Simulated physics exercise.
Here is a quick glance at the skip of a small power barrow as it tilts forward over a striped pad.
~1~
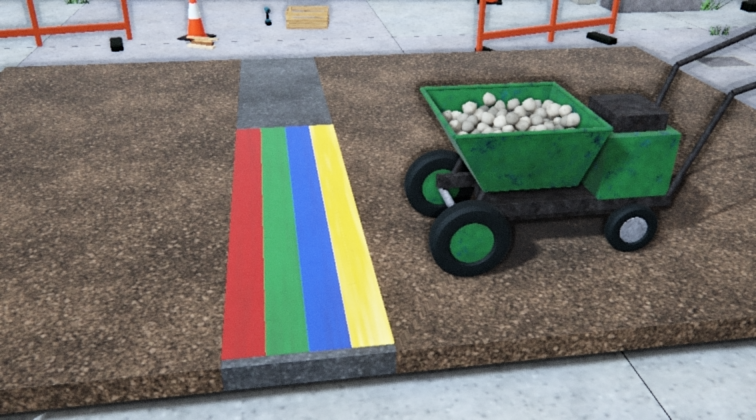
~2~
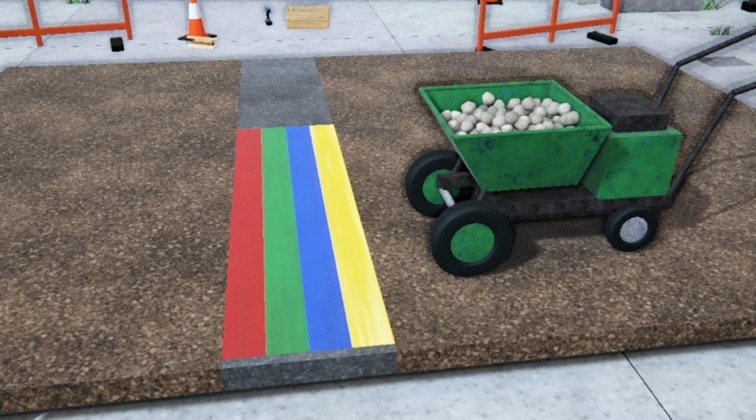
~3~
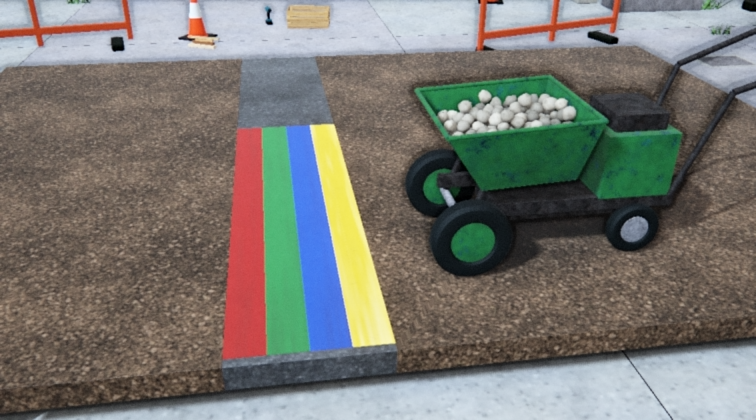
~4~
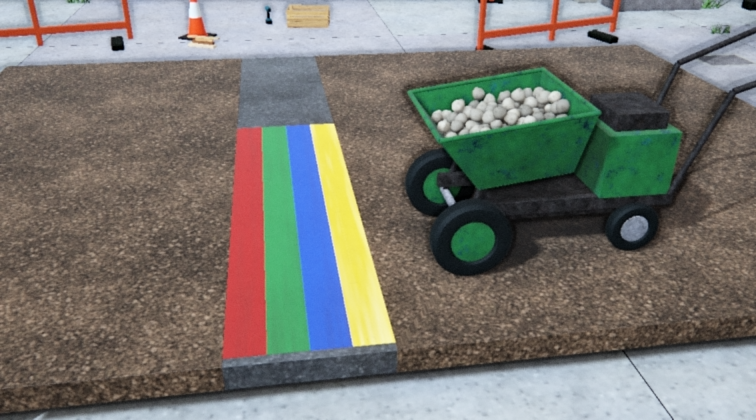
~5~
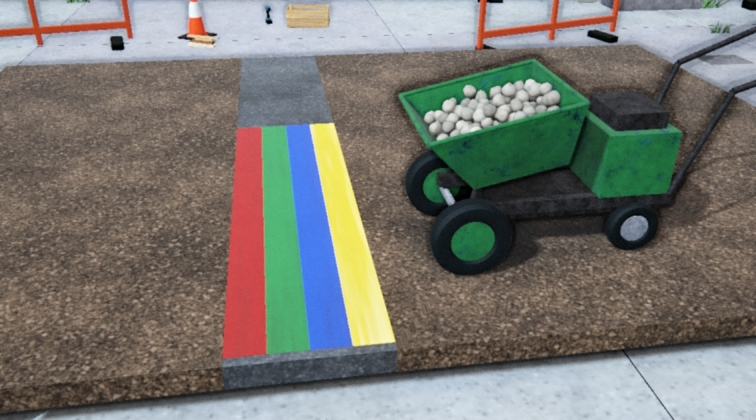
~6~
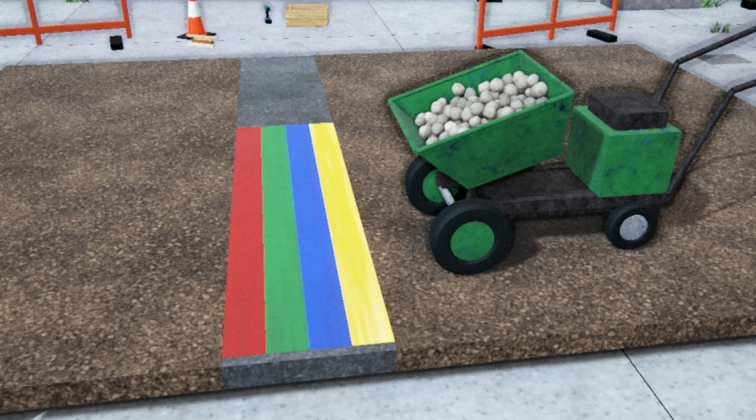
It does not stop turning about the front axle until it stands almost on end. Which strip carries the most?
The blue strip.
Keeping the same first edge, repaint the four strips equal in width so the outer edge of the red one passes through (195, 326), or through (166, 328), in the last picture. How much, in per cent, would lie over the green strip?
I'd say about 20 % for the first and about 20 % for the second.
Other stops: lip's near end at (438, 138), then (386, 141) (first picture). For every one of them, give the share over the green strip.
About 30 % and 20 %.
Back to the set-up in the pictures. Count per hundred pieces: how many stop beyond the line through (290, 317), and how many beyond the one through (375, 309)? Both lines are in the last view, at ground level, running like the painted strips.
That's 30 per cent for the first and 80 per cent for the second.
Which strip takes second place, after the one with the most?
Rank 2: The green one.
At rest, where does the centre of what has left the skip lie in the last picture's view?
Near pixel (303, 246).
Shortly afterwards, skip tipped steeply; the whole lot in the skip.
Next, skip tipped right over; the bulk in the skip; only a few over the yellow strip; near a quarter over the blue strip; a little over the green strip; only a few falling.
Some moments later, skip tipped right over; near a quarter in the skip; a little over the yellow strip; near a third over the blue strip; near a quarter over the green strip; a little over the red strip; a little off the paint.
In the end, skip tipped right over; near a quarter in the skip; a little over the yellow strip; near a third over the blue strip; near a quarter over the green strip; a little over the red strip; a little off the paint.
